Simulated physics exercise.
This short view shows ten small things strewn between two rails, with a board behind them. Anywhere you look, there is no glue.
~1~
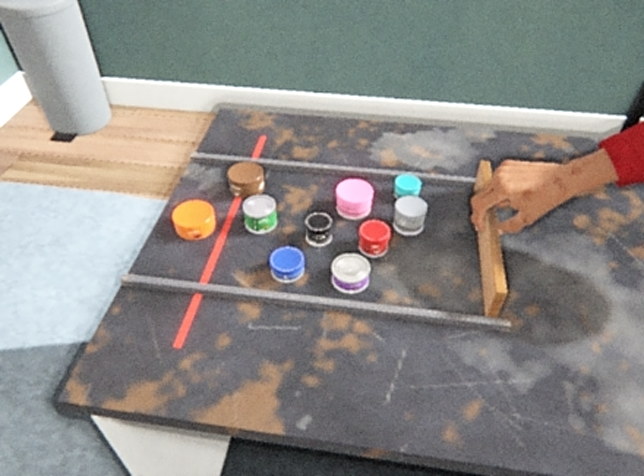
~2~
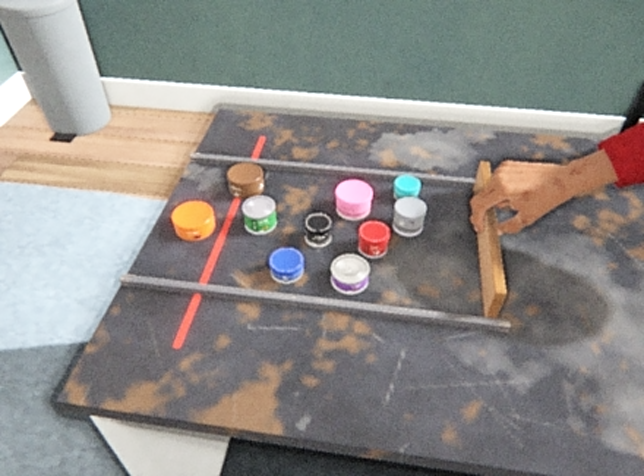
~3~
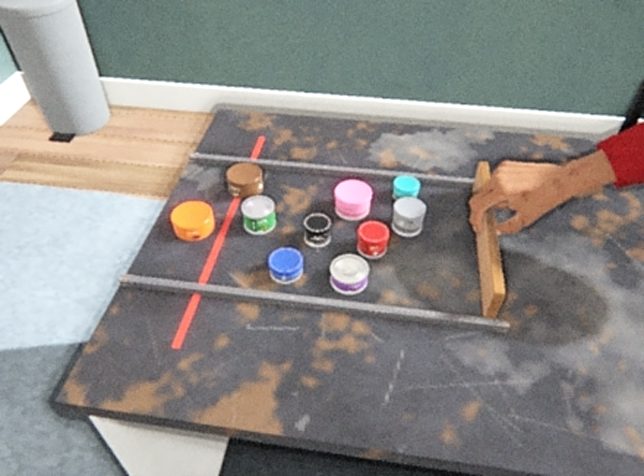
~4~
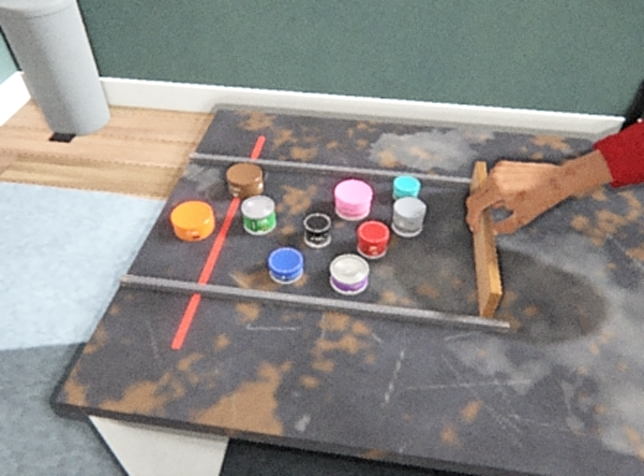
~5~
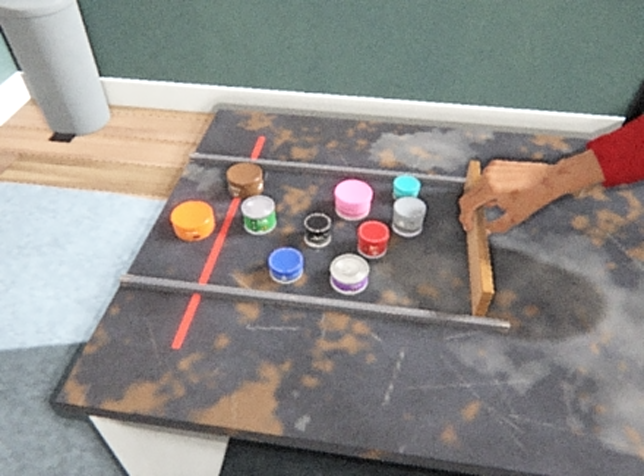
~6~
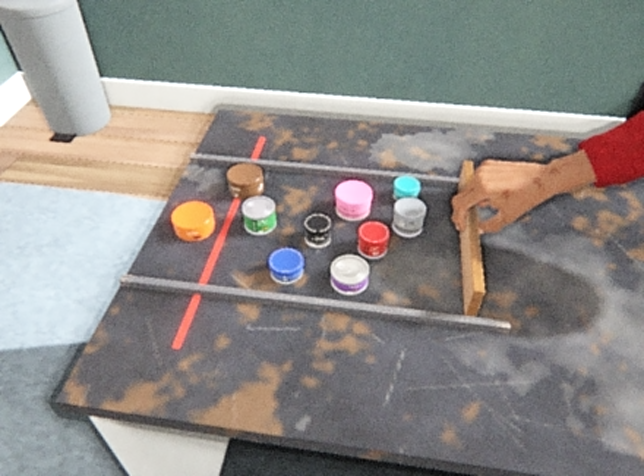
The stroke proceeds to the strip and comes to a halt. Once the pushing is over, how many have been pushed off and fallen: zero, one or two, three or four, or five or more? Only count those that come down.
I expect that no piece will leave the table.
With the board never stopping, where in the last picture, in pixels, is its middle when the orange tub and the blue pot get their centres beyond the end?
The middle is at (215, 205) when it's the orange tub, and at (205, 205) when it's the blue pot.
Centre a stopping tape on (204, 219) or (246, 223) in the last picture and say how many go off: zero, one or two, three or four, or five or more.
So for the first place I'd say 1 or 2, and for the second zero.
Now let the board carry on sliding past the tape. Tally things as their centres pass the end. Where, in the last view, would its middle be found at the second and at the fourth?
At (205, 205) for the second, at (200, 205) for the fourth.
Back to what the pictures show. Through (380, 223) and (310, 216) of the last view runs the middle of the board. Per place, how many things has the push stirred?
So 4, and at the other place 8.
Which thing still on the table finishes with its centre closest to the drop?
That is the orange tub.
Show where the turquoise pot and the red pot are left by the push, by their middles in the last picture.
Close to (236, 169); the other close to (204, 234).
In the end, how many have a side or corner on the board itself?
Counting them up gives 5.
A little later, none off yet; orange tub at rest near (194, 221); brown tub at rest near (246, 182); green tin at rest near (260, 216).
Next, none off yet; orange tub at rest near (194, 221); brown tub shifted a little near (233, 179); green tin shifted about its own width near (229, 204).
When it is over, the number that fall off is zero.
